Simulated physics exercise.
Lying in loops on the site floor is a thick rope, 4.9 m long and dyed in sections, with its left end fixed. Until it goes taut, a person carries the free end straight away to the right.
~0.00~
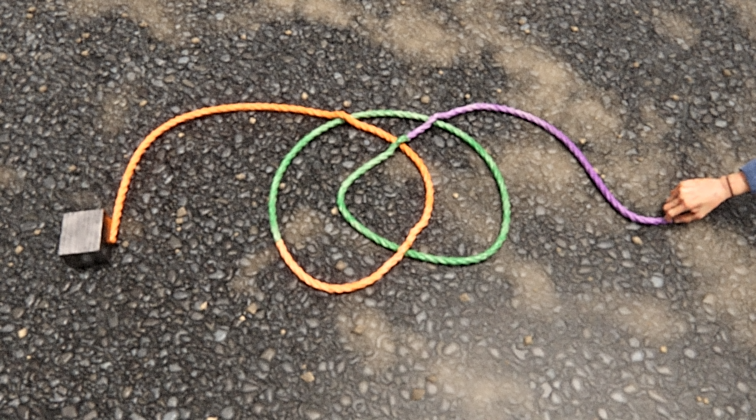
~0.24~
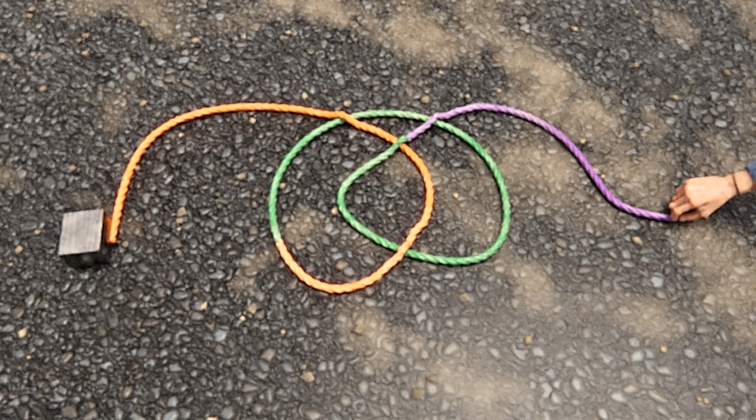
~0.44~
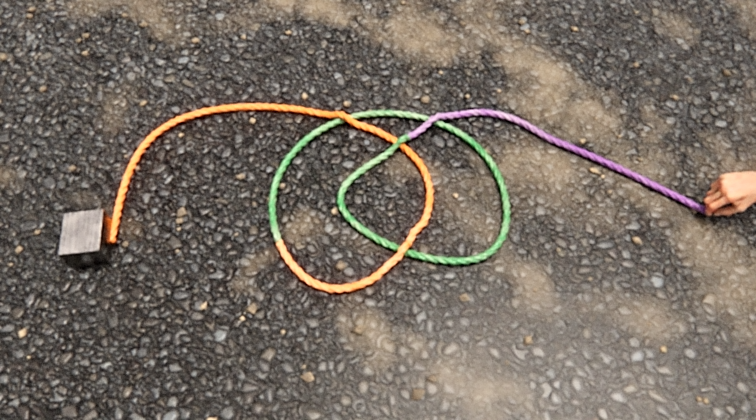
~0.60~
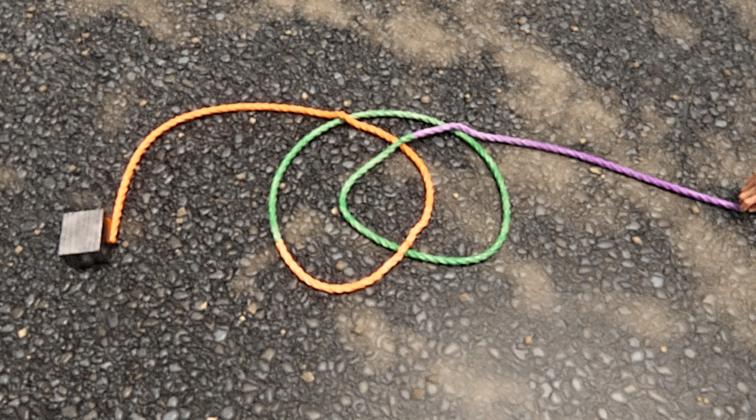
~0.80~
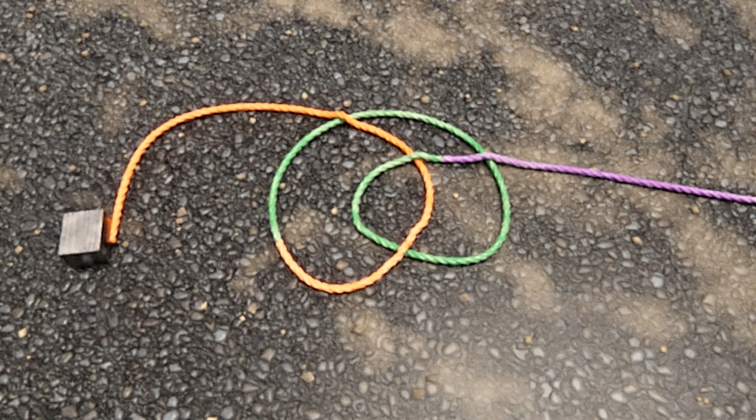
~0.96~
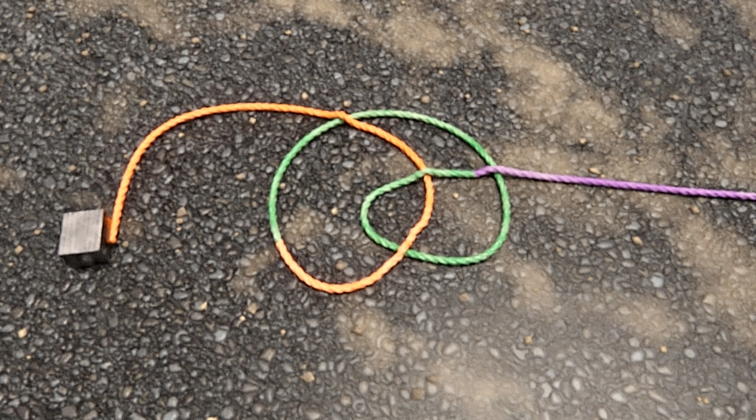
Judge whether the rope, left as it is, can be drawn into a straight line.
The rope will unravel.
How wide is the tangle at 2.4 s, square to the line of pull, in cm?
46 cm or so.
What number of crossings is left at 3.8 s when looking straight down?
The number is 3.
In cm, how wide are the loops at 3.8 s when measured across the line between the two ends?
Width measured: Some 26 cm.
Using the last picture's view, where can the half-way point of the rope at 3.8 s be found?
That point lies near pixel (523, 157) in the last picture.
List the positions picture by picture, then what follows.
Crossings (345, 119) orange over green, (406, 252) orange over green, (402, 145) green over orange, (433, 121) purple over green; rope runs through (192, 115) (411, 238) (348, 118) (414, 254) (536, 120); grip (671, 220), in the first frame.
Rope runs through (192, 115) (348, 118) (536, 120); grip (676, 218), in the second frame.
Rope runs through (192, 115) (348, 118) (540, 133); grip (711, 213), in the third frame.
Rope runs through (192, 115) (348, 118) (562, 151); grip (745, 209), in the fourth frame.
Rope runs through (192, 115) (348, 118) (598, 174), in the fifth frame.
Rope runs through (192, 115) (411, 238) (348, 118) (414, 254) (632, 186), in the sixth frame.
By 2.4 s, the ends are 2.7 m apart, loops still 45 cm across.
By 3.8 s, the ends are 3.6 m apart, loops still 26 cm across.
By 5.1 s, the ends are 4.4 m apart, loops still 26 cm across.
By 6.5 s, the ends are 4.9 m apart, and it runs straight.
By 6.8 s, the ends are 4.9 m apart, and it runs straight.
